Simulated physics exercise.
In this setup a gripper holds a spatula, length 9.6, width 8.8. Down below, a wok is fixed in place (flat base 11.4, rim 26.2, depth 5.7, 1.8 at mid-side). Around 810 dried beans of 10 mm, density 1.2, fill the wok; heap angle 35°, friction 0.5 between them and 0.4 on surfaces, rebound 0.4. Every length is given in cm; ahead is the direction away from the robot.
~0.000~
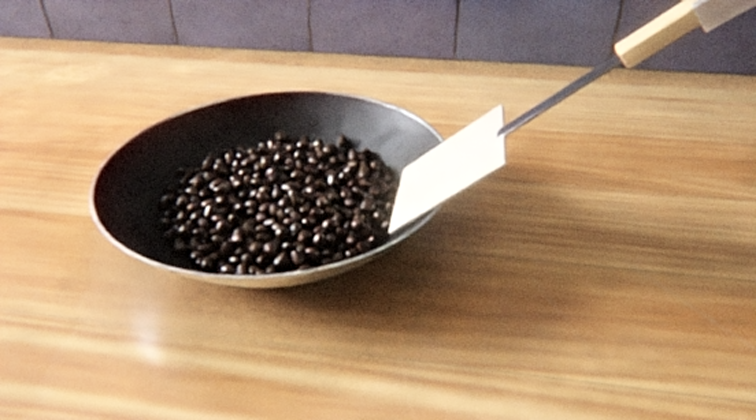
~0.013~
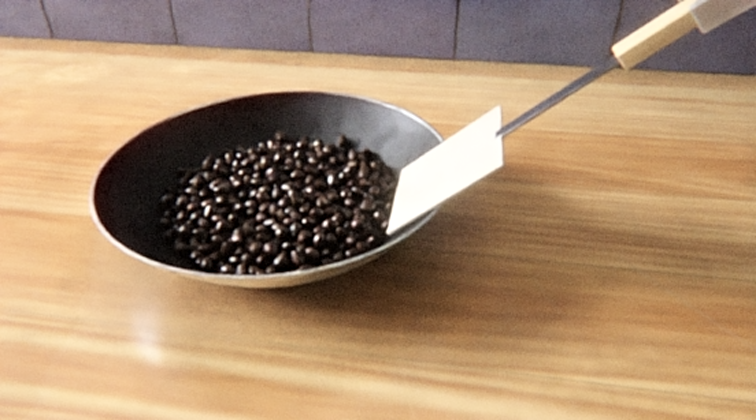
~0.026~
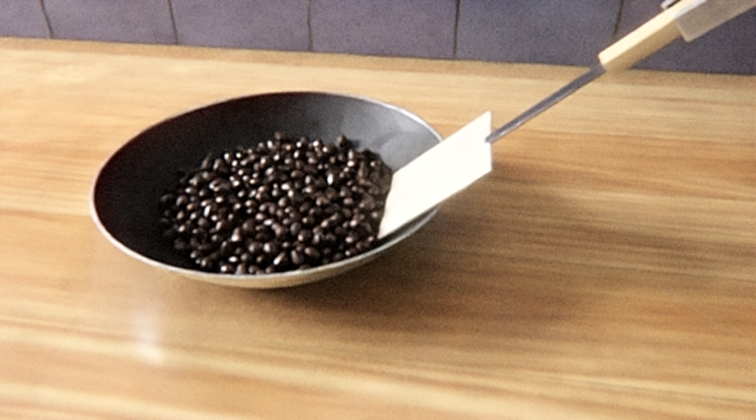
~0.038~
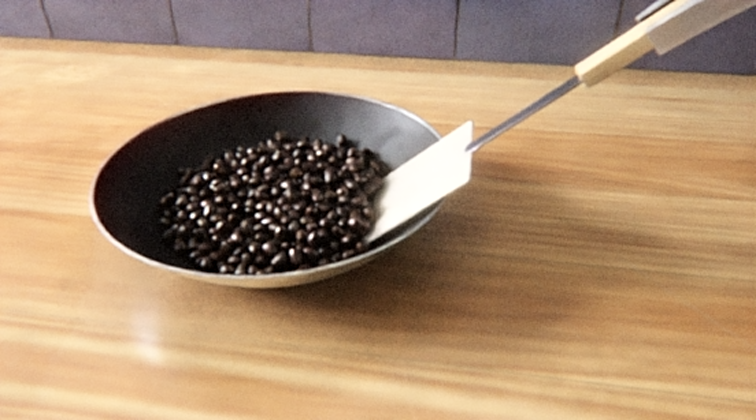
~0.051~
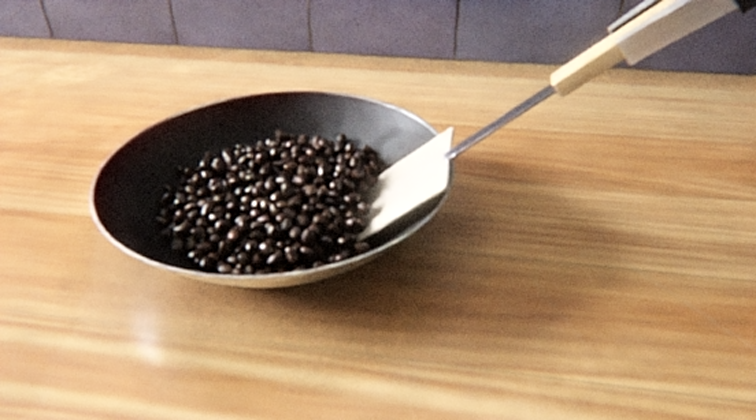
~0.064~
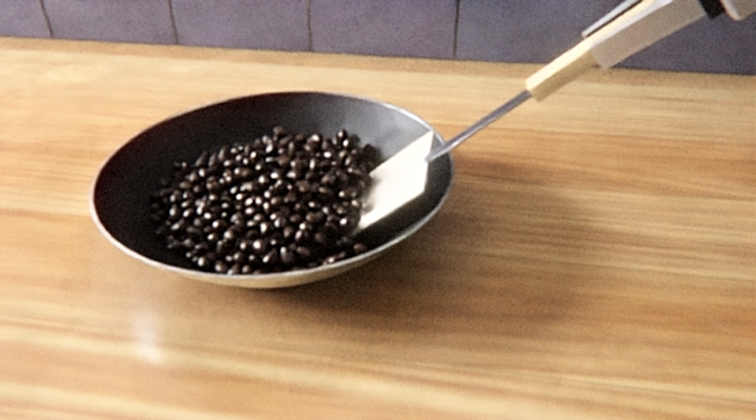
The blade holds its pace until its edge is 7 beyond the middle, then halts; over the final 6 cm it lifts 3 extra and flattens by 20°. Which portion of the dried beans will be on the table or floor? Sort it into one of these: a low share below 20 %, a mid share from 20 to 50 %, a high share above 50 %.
A mid share, from 20 to 50 %.
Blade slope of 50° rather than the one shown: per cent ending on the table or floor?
Estimate for that slope: Some 30 per cent.
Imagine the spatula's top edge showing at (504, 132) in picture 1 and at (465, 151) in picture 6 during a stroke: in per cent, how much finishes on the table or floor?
5 per cent.
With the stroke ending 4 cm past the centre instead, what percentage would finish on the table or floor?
With that change, I'd expect about 5 per cent.
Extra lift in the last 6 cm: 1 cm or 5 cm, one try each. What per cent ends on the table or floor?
Roughly 25 % and then 25 %.
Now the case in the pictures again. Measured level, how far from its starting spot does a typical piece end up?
I'd guess close to 6 centimetres.
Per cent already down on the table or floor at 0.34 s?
Close to 15 per cent of the load.
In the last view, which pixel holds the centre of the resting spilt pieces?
At about (36, 193) in the last picture.
By 0.10 s, sloping 41°, highest piece 8 above the table; 811 in the wok.
By 0.13 s, sloping 34°, highest piece 9 above the table; 810 in the wok, 1 on the blade or in flight.
By 0.34 s, sloping 21°, highest piece 11 above the table; 565 in the wok, 111 on the table or floor, 135 on the blade or in flight.
By 1.39 s, sloping 21°, highest piece 6 above the table; 565 in the wok, 246 on the table or floor.
Final count, 565 in the wok, 246 on the table or floor. That is 30 % on the table or floor.
